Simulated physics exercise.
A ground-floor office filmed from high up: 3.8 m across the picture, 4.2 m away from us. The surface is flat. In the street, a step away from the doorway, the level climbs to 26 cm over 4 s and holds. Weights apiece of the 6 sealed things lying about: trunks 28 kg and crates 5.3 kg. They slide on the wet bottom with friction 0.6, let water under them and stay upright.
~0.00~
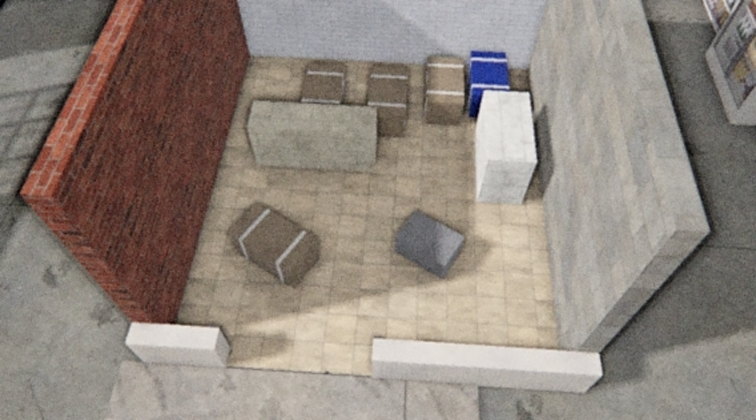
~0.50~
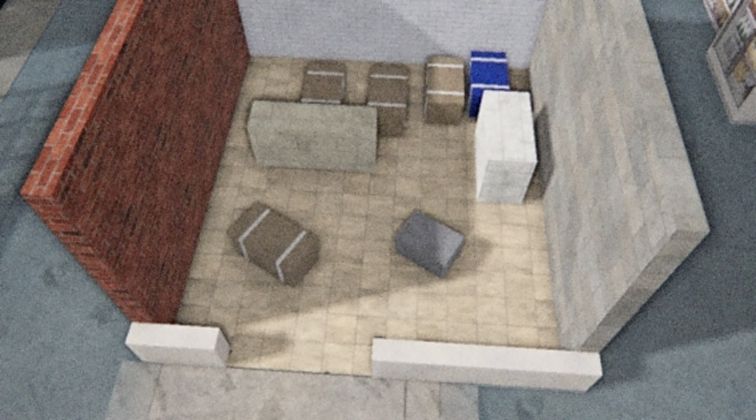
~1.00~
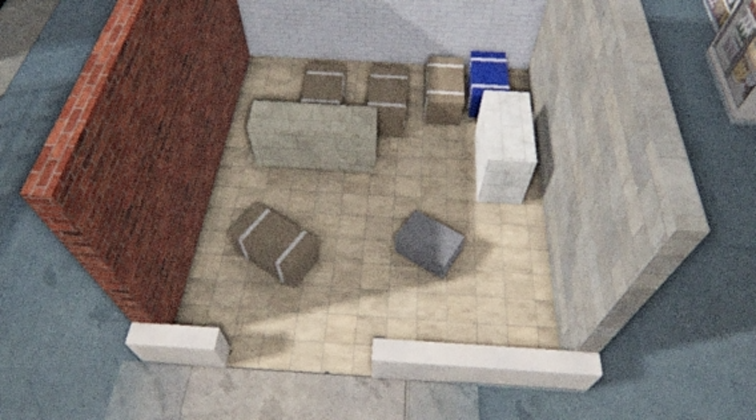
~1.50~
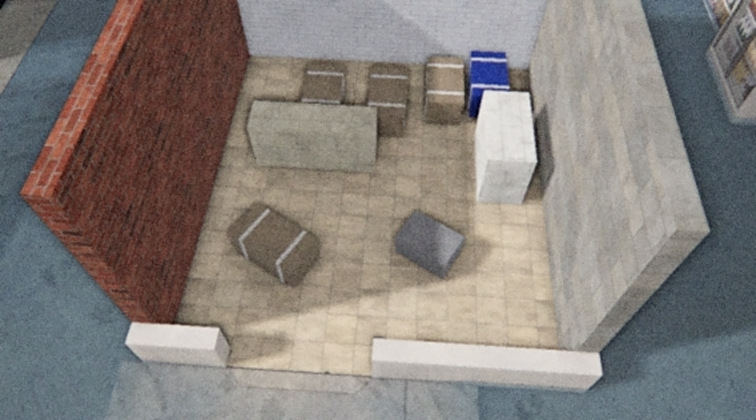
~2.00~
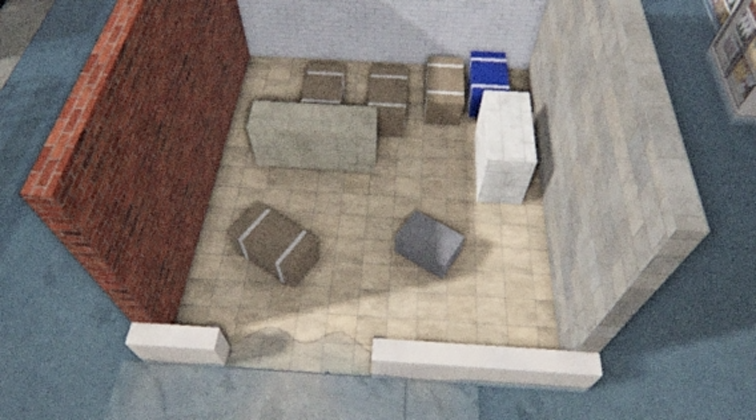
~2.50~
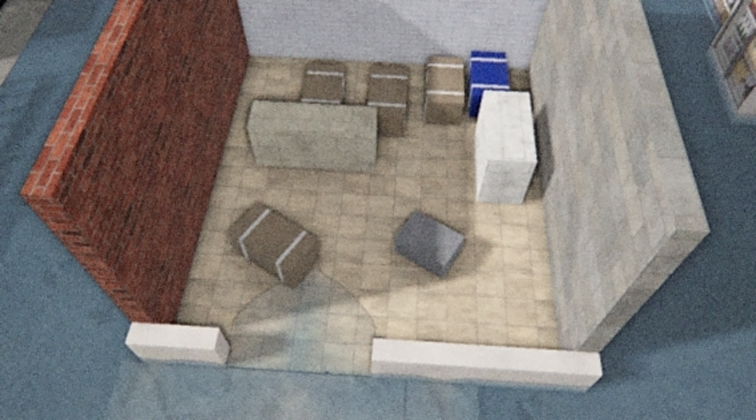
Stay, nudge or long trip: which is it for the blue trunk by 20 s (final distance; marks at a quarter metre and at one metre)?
Blue trunk slides a little.
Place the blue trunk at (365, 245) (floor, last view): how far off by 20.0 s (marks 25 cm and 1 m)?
It slides a little.
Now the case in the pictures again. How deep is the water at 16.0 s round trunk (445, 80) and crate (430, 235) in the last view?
Roughly 20 and 16 cm.
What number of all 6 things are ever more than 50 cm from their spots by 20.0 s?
I count 5.
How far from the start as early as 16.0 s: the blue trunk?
About 40 cm.
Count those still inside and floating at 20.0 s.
6 of them.
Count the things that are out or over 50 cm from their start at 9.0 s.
By then 2.
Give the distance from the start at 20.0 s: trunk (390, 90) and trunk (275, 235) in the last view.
In that order: 140 cm, 60 cm.
After 4.0 s the blue trunk is near (490, 73), 0.0 m from its start, aground; 0 afloat.
After 9.0 s the blue trunk is near (512, 88), 0.4 m from its start, afloat; 5 afloat.
After 16.0 s the blue trunk is near (515, 82), 0.4 m from its start, afloat; 6 afloat.
After 20.0 s the blue trunk is near (518, 80), 0.4 m from its start, afloat; 6 afloat.
